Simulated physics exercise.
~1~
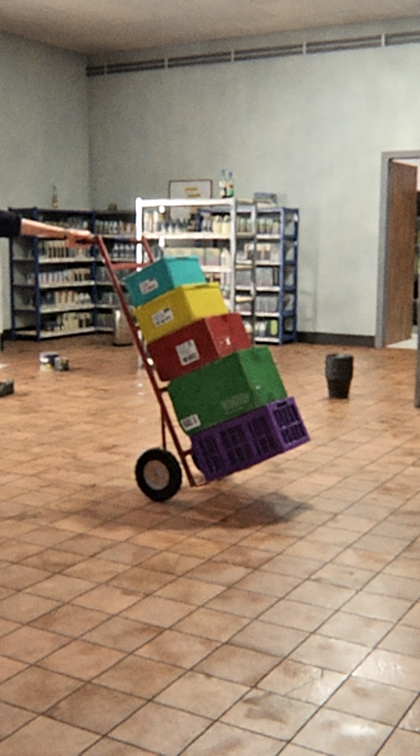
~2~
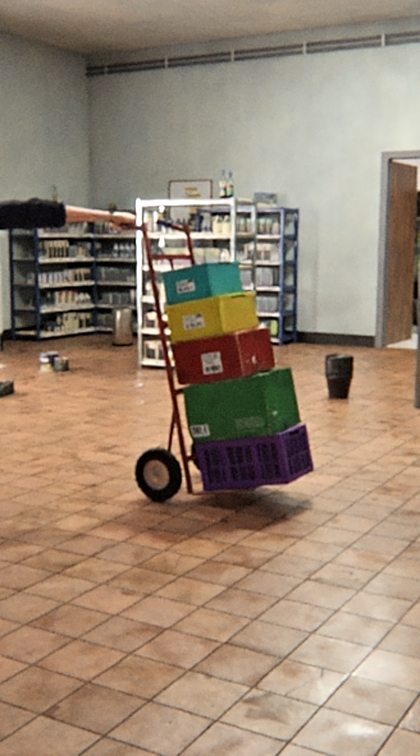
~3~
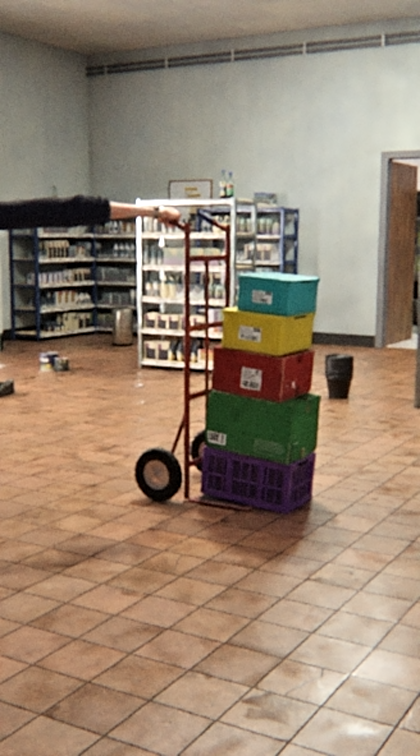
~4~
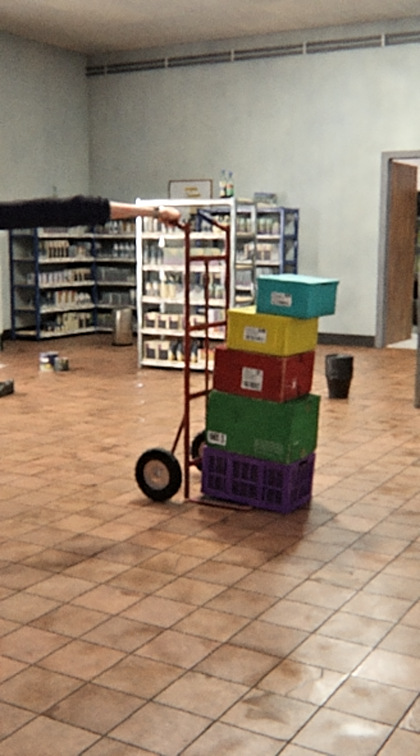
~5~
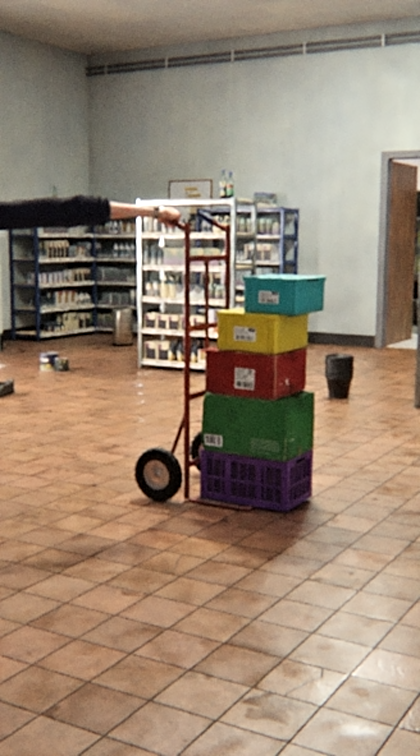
Red sack truck stacked with five colourful boxes swinging upright under an outstretched arm, the upper ones shifting right but staying stacked.
